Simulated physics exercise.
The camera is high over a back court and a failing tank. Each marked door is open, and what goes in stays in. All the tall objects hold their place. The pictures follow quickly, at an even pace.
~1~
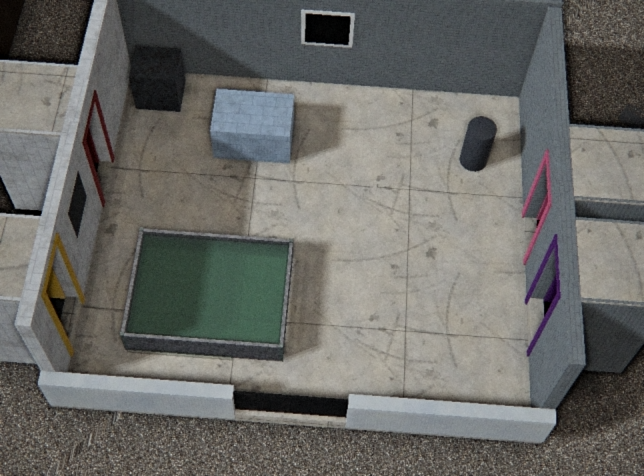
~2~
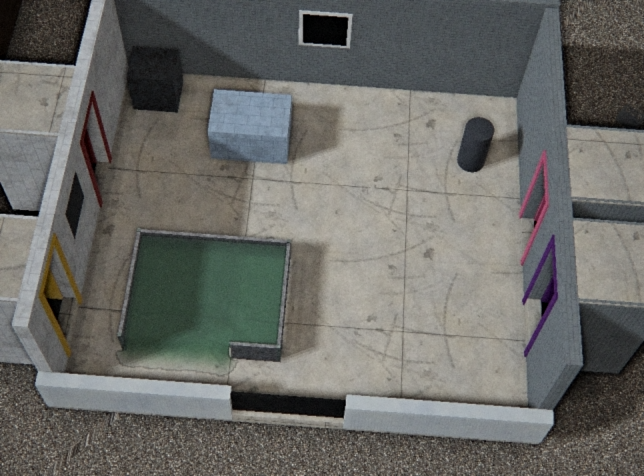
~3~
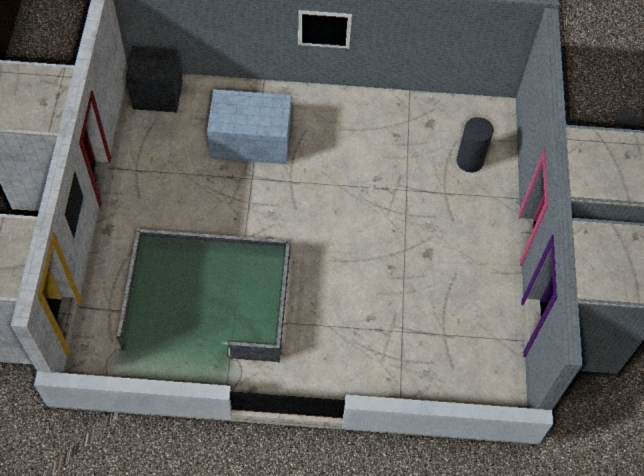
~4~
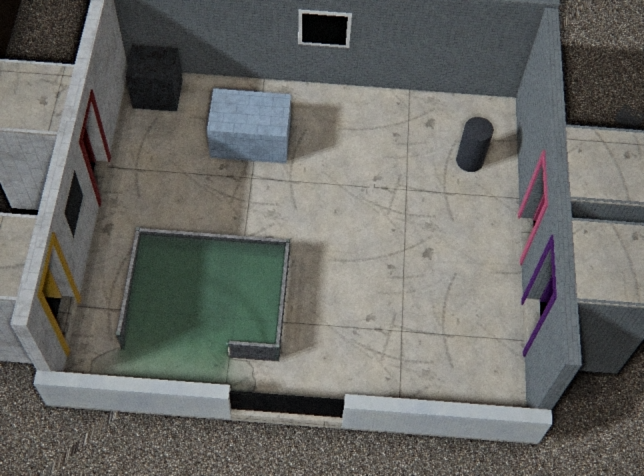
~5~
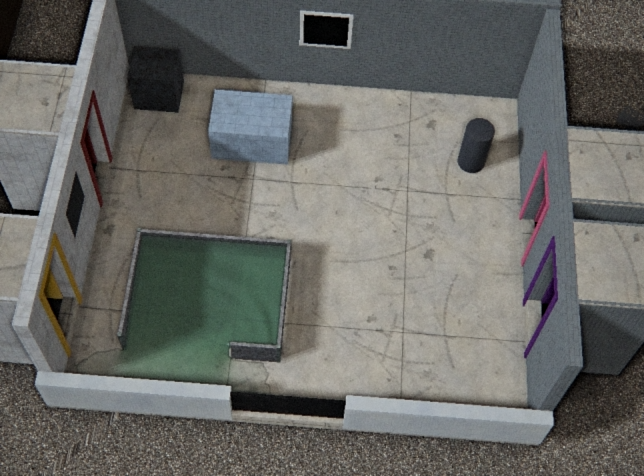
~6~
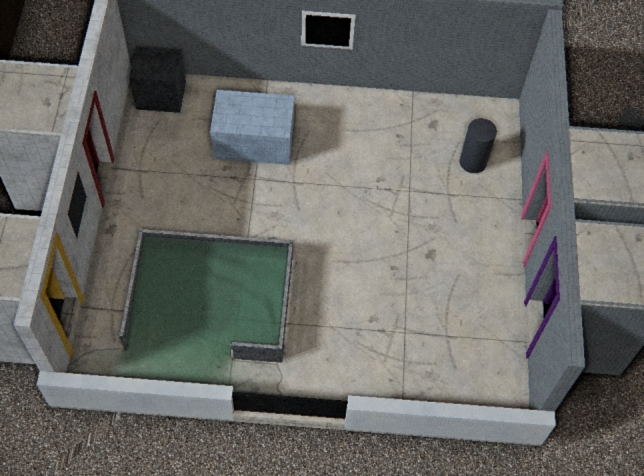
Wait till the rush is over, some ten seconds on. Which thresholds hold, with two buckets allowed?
In the end: The purple door admits no more than that; the pink door admits no more than that; the red door lets in a lot; the yellow door admits no more than that.
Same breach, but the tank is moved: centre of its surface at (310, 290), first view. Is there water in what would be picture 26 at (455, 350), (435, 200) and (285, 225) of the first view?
One after the other: Awash, no water, no water.
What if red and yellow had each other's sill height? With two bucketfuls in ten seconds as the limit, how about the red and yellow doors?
One by one: The red one is under, the yellow one takes more.
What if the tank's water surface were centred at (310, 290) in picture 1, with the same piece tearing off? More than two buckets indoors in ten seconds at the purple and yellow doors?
The purple one takes less, the yellow one lets less in.
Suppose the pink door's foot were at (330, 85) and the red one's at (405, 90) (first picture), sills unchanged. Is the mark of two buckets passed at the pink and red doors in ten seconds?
One by one: The pink door stays under; the red door keeps below it.
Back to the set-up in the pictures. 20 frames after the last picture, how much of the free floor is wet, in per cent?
I make it 45 per cent.
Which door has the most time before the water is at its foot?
That is the pink one.
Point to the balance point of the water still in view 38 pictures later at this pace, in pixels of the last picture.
Near (250, 285).
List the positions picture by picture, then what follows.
Still water in the water tank at (210, 288), in the first picture.
Water pours out at (178, 347) and has run to (122, 356), in the second picture.
Water pours out at (178, 348) and has run to (112, 369), in the third picture.
The front is at a hidden place, out from the gap at (177, 347), in the fourth picture.
The front is at a hidden place, out from the gap at (178, 348), in the fifth picture.
Water pours out at (180, 349) and has run to a hidden place, in the sixth picture.
A moment on, water covers 10 % of the floor; the purple door not reached, the pink door not reached, the red door not reached, the yellow door wet at the sill, nothing in.
Next, water covers 20 % of the floor; the purple door not reached, the pink door not reached, the red door not reached, the yellow door wet at the sill, nothing in.
Then, water covers 45 % of the floor; the purple door wet at the sill, nothing in, the pink door not reached, the red door wet at the sill, nothing in, the yellow door under two buckets in.
Later, water covers 60 % of the floor; the purple door wet at the sill, nothing in, the pink door wet at the sill, nothing in, the red door over two buckets in, the yellow door under two buckets in.
In the end, water covers 90 % of the floor; the purple door wet at the sill, nothing in, the pink door wet at the sill, nothing in, the red door over two buckets in, the yellow door under two buckets in.
